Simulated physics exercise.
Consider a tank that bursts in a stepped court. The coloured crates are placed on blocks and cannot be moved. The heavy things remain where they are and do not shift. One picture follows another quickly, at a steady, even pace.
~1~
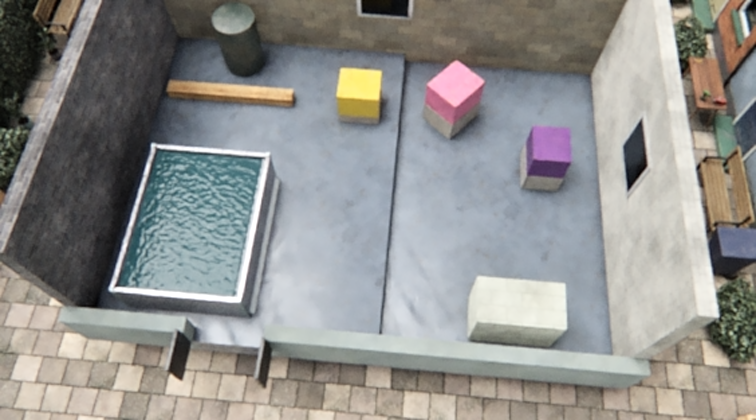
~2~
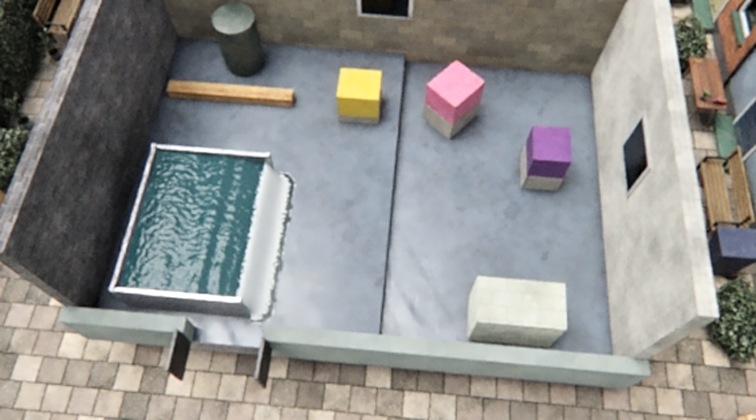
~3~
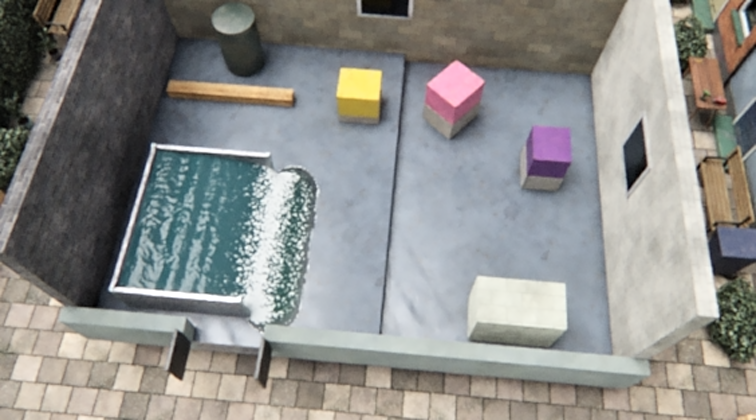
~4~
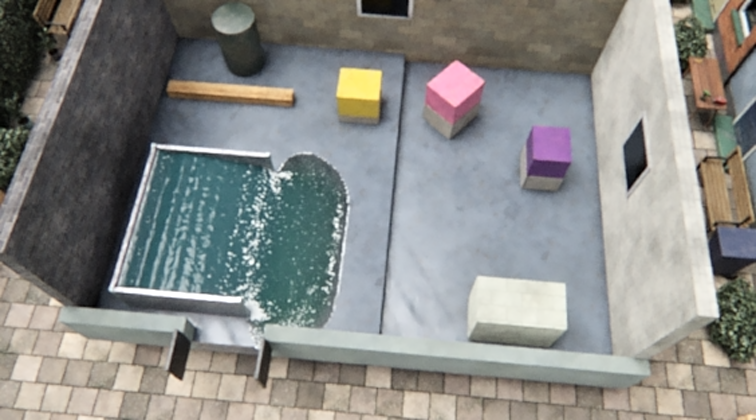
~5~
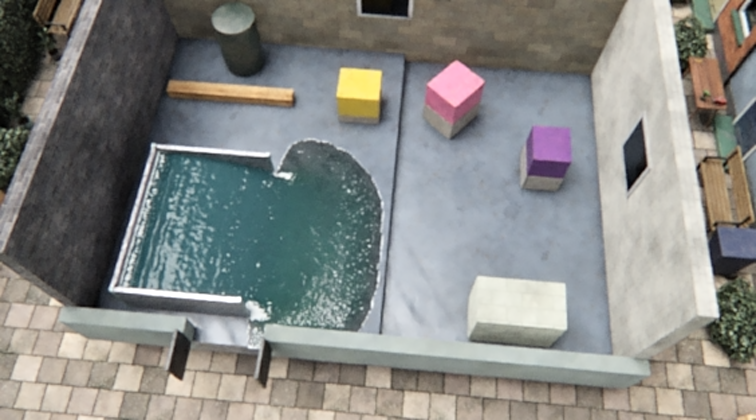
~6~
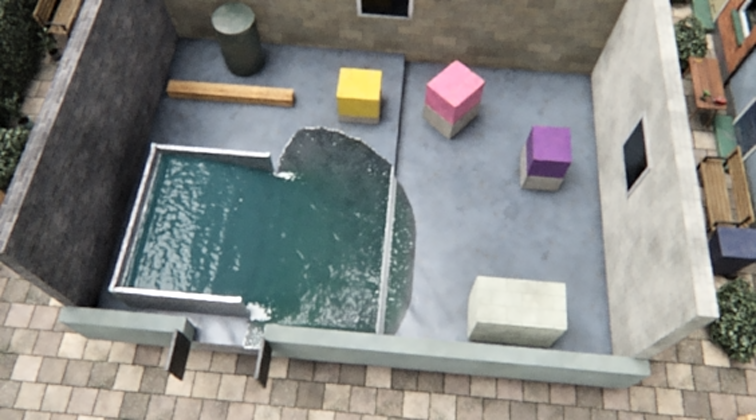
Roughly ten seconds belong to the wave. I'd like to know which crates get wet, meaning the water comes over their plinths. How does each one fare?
The pink crate does not get wet. The purple crate does not get wet. The yellow crate does not get wet.
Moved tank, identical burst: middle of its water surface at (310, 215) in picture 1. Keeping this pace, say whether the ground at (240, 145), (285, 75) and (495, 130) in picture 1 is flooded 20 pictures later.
The first spot is not reached, the second not reached, and the third inundated.
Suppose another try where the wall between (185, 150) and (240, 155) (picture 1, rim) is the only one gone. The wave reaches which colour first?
The yellow one comes first.
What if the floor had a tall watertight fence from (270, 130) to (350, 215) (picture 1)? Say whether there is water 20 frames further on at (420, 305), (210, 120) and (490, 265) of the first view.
As listed: Awash, flooded, awash.
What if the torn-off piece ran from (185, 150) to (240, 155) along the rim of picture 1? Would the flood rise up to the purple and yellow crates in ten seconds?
So the purple remains untouched while the yellow goes wet.
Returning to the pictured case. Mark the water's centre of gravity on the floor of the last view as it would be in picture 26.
Centre of mass: Roughly (436, 234).
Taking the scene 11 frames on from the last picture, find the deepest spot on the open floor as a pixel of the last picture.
Deepest point: Roughly (457, 331).
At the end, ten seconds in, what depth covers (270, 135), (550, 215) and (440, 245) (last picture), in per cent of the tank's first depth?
Respectively 2, 25 and 16 per cent.
A moment on, water covers 45 % of the floor; the pink crate water round its plinth, the purple crate water round its plinth, the yellow crate water round its plinth.
Next, water covers 55 % of the floor; the pink crate water round its plinth, the purple crate water round its plinth, the yellow crate water round its plinth.
Then, water covers 65 % of the floor; the pink crate water round its plinth, the purple crate water round its plinth, the yellow crate water round its plinth.
Later, water covers 70 % of the floor; the pink crate water round its plinth, the purple crate water round its plinth, the yellow crate water round its plinth.
In the end, water covers 70 % of the floor; the pink crate stayed above the water, the purple crate stayed above the water, the yellow crate stayed above the water.
